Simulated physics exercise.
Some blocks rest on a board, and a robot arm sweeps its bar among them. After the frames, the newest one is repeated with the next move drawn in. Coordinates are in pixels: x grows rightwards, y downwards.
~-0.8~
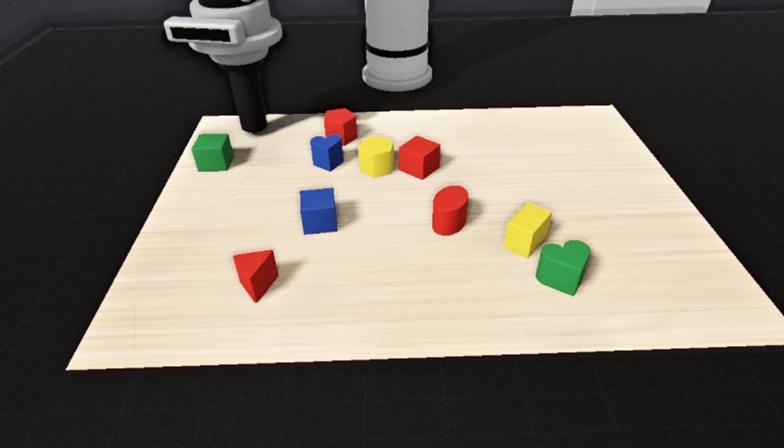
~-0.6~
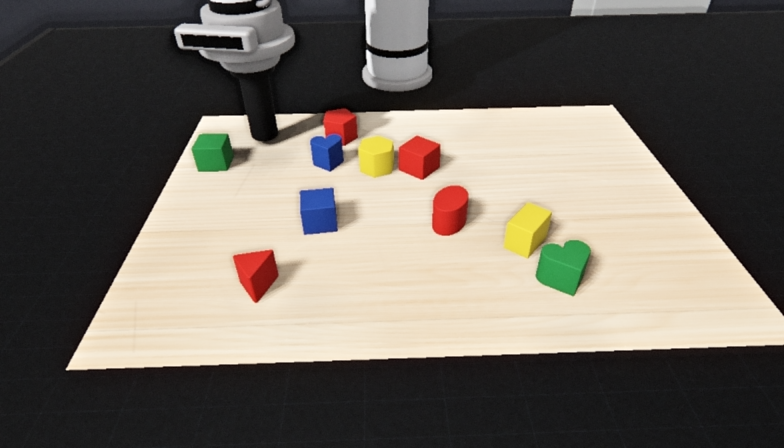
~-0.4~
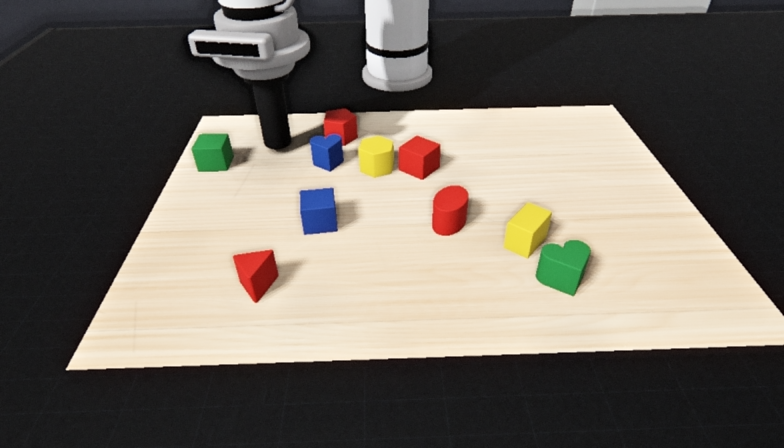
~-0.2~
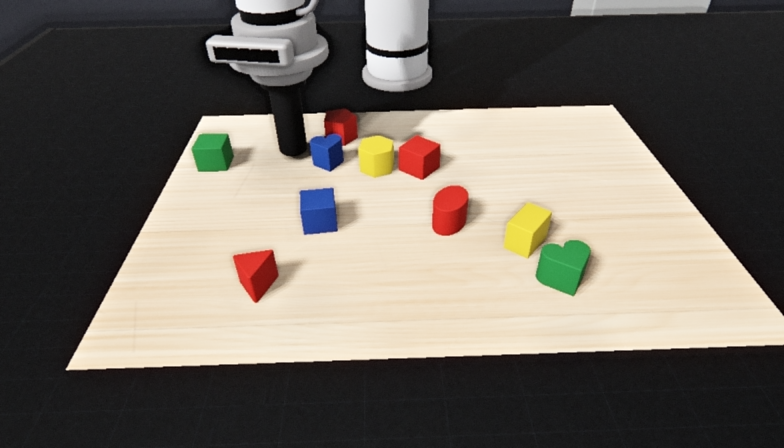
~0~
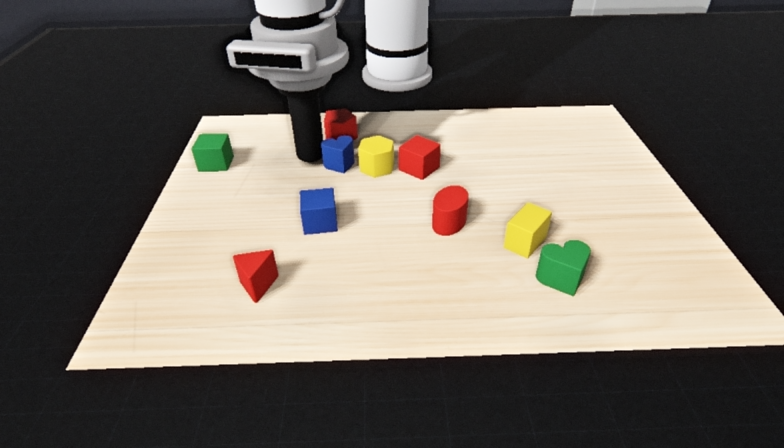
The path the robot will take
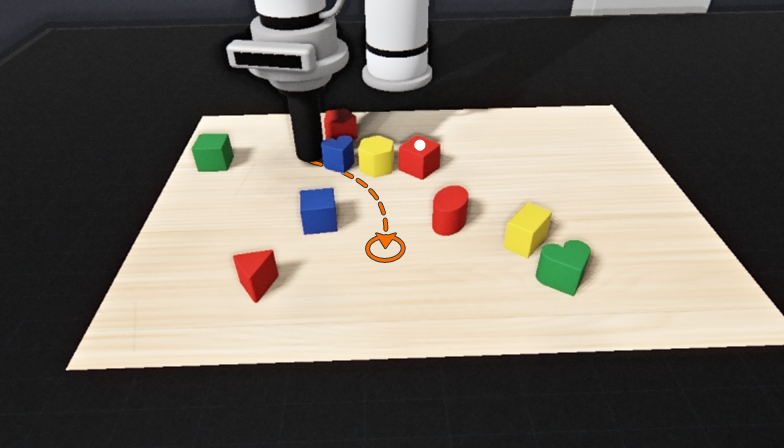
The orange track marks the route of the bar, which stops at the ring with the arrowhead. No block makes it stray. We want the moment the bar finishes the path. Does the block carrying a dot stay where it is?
No - that is not the case.
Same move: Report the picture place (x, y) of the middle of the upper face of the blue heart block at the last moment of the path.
The blue heart block ends near (398, 161).
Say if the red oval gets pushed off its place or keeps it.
That block will keep its spot.
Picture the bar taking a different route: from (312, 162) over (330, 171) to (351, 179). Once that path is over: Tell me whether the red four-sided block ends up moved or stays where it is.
Its place changes.
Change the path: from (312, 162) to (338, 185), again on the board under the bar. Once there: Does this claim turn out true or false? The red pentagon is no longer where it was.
The claim does not hold.
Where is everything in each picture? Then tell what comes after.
Bar tip at (255, 127); block tops, blue heart block at (326, 140); red pentagon at (339, 116); yellow hexagonal block at (376, 144); red four-sided block at (420, 145); red oval at (451, 197), in the first frame.
Bar at (265, 136); blocks unchanged, in the second frame.
Bar at (278, 144); blocks unchanged, in the third frame.
Bar at (294, 150); blocks unchanged, in the fourth frame.
Bar at (311, 156); blue heart block at (338, 142); red pentagon at (339, 116); yellow hexagonal block at (376, 144); red four-sided block at (420, 145); red oval at (451, 197), in the fifth frame.
Path on the board, from (312, 162) over (355, 178) and (382, 207) to (385, 248); the dot is on the red four-sided block.
On the path given first. One third of the way, bar at (354, 172); blue heart block at (384, 153), turned 40° anticlockwise; yellow hexagonal block at (411, 147), turned 25° anticlockwise; red four-sided block at (448, 142).
Two thirds of the way, bar at (382, 202); blue heart block at (398, 161), turned 90° anticlockwise; yellow hexagonal block at (417, 147), turned 45° anticlockwise; red four-sided block at (452, 141).
At the end, bar at (385, 242); blue heart block at (398, 161), turned 90° anticlockwise; red pentagon in place; yellow hexagonal block at (417, 147), turned 45° anticlockwise; red four-sided block at (452, 141); red oval in place.
